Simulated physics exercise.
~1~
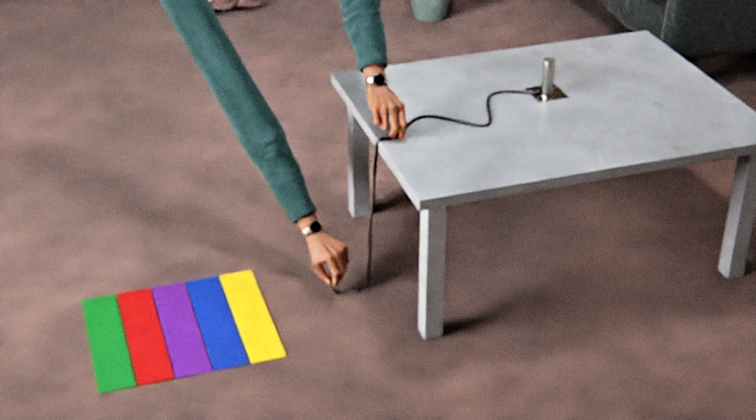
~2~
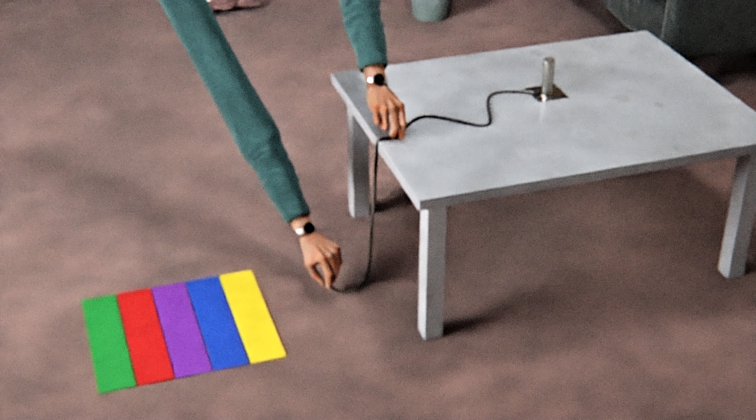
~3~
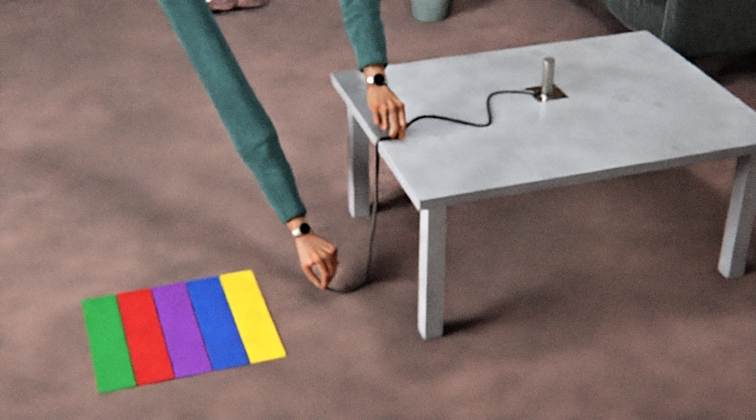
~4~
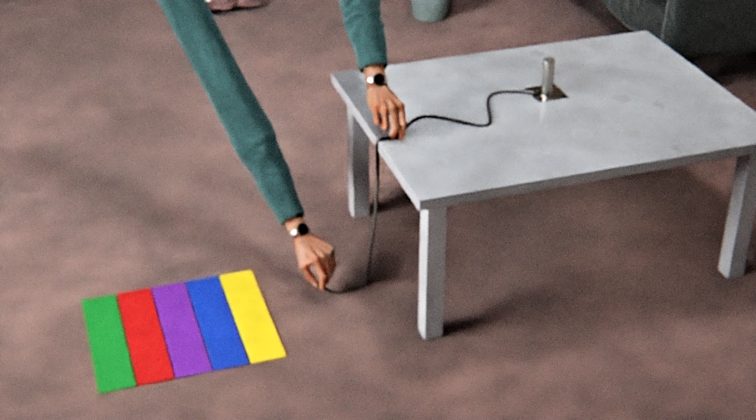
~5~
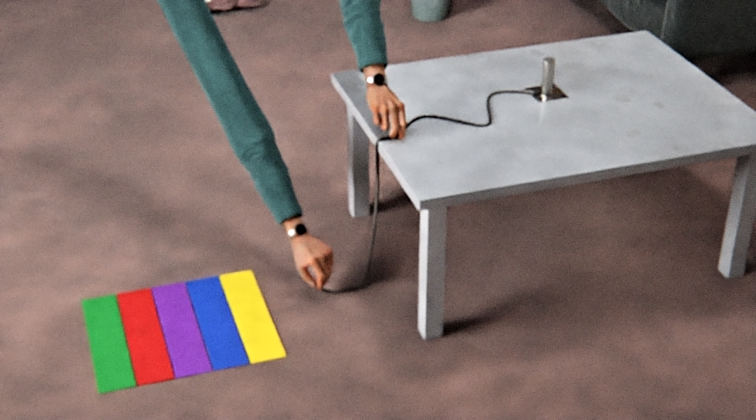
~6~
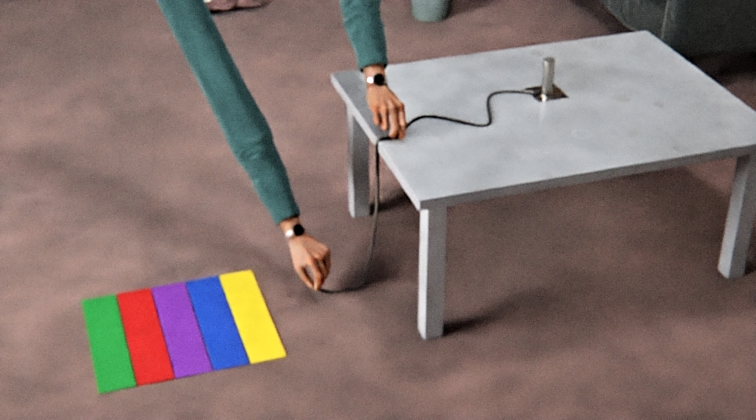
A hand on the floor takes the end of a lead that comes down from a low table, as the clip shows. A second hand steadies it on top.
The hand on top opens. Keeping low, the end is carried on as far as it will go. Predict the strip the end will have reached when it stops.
I would say the red strip.
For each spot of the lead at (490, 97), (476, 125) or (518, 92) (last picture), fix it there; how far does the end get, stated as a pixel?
Per try (px, approx.): (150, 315); (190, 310); (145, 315).
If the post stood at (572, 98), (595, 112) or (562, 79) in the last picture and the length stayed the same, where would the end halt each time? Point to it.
First try about (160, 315), second about (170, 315), third about (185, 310).
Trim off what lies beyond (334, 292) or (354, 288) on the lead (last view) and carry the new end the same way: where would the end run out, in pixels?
In order, roughly (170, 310) and (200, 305).
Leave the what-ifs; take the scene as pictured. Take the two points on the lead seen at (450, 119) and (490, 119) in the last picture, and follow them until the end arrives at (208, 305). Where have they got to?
The first goes to (404, 128), the other to (448, 115).
Soon after, end near (208, 305); over blue.
Then, end near (166, 313); over purple.
At full stretch, end near (140, 318); over red. It halts on the red strip.
